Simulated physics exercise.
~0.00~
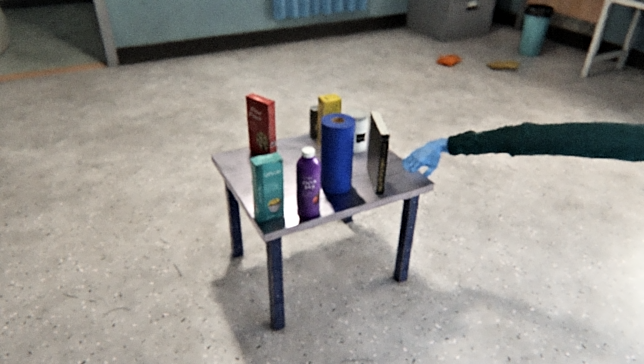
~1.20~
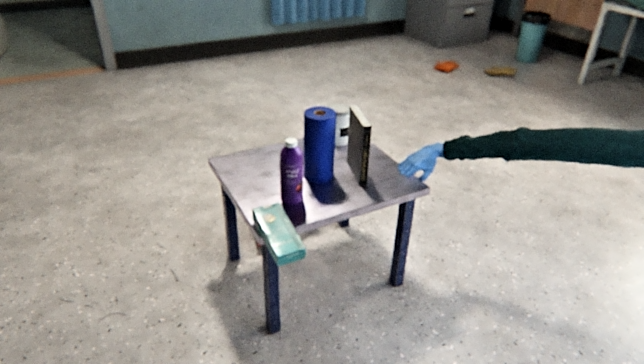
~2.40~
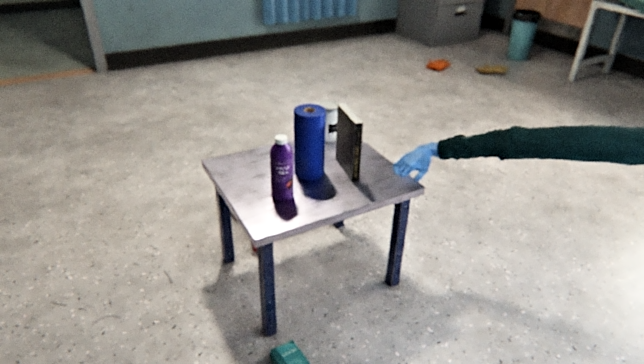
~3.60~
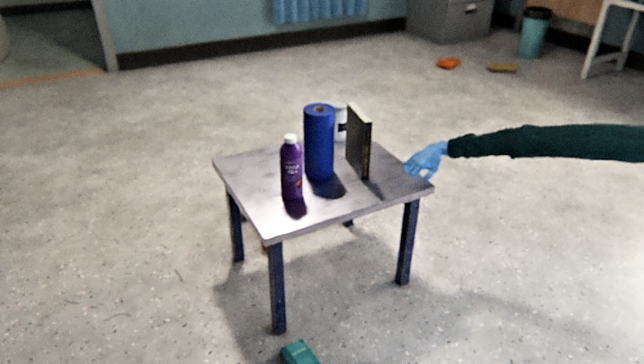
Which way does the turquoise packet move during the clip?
The turquoise packet moves down, tipping over at the near edge of the table and ending up on the floor.
